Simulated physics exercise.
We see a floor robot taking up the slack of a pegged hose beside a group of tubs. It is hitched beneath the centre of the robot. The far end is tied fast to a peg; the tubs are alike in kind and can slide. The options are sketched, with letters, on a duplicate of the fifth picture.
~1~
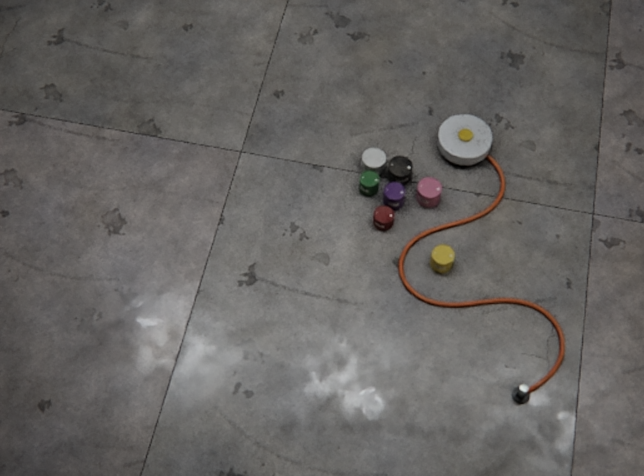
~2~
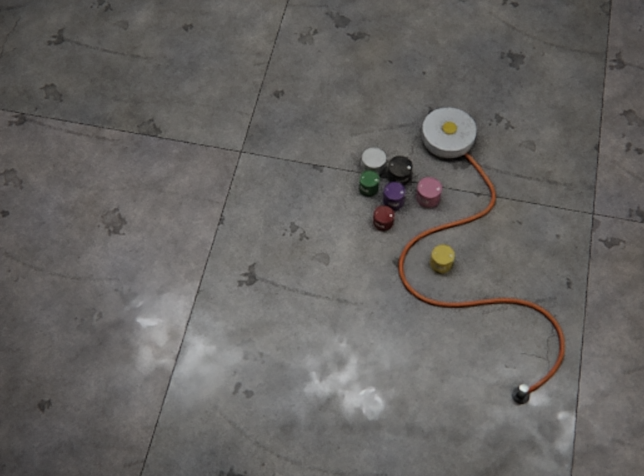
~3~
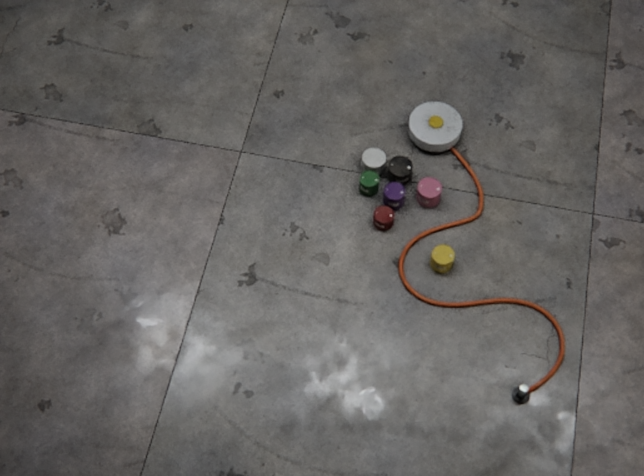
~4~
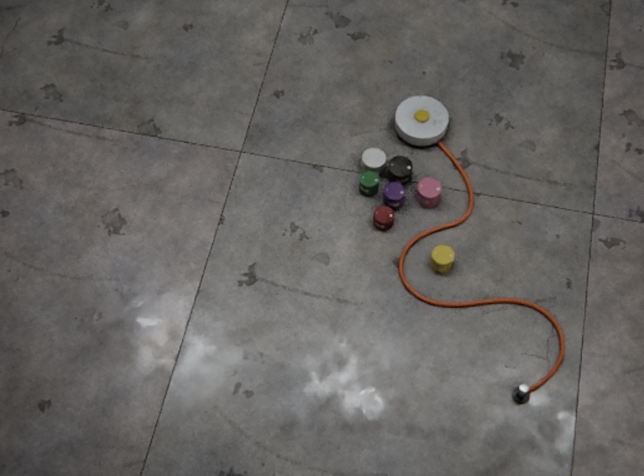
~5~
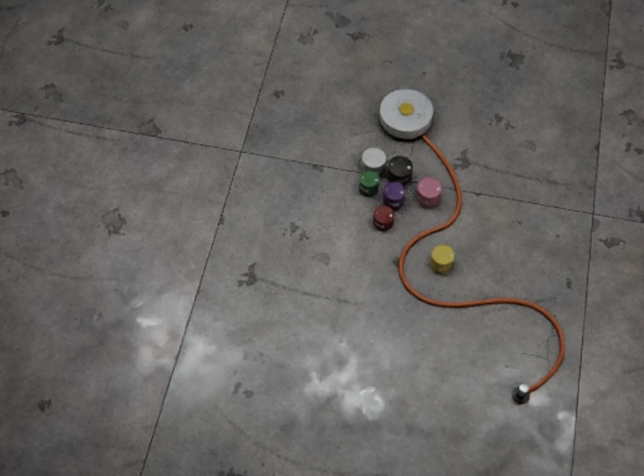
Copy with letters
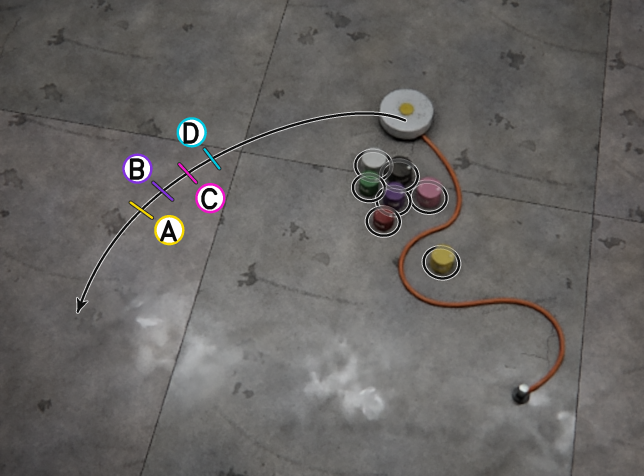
On a worn grey floor of large slabs with pale glossy patches, seen from above at an angle, a round white robot with a yellow centre sits right of the middle. An orange hose curves from it past a cluster of white, black, green, purple, pink and red tubs and a separate yellow one to a small peg. The robot glides steadily up and left, drawing the hose's upper part leftward, while the tubs and camera stay still.
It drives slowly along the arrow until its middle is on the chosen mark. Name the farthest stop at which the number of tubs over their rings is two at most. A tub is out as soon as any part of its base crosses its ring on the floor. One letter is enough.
It can go as far as D.
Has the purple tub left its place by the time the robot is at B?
Yes.
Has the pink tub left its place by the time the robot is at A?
By then, yes.
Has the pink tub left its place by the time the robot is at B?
Yes.
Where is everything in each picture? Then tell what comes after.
Purple tub (394, 196); black tub (400, 171); red tub (384, 218), in the first frame.
Robot (449, 134); white tub (374, 162), in the second frame.
Robot (435, 128); yellow tub (442, 259), in the third frame.
Robot (421, 122); pink tub (429, 193), in the fourth frame.
Robot (406, 115); black tub (400, 171); red tub (384, 218); white tub (374, 162), in the fifth frame.
On the copy, A at (141, 210); B at (163, 191); C at (188, 173); D at (212, 159); the route from (405, 120) via (208, 161) to (78, 312).
On D. First, robot (335, 110).
Then, robot (266, 128).
Finally, robot (211, 153); pink tub (424, 193); yellow tub (446, 258); none over the rings.
By contrast, A has seven over the rings; B has seven over the rings; C has four over the rings.
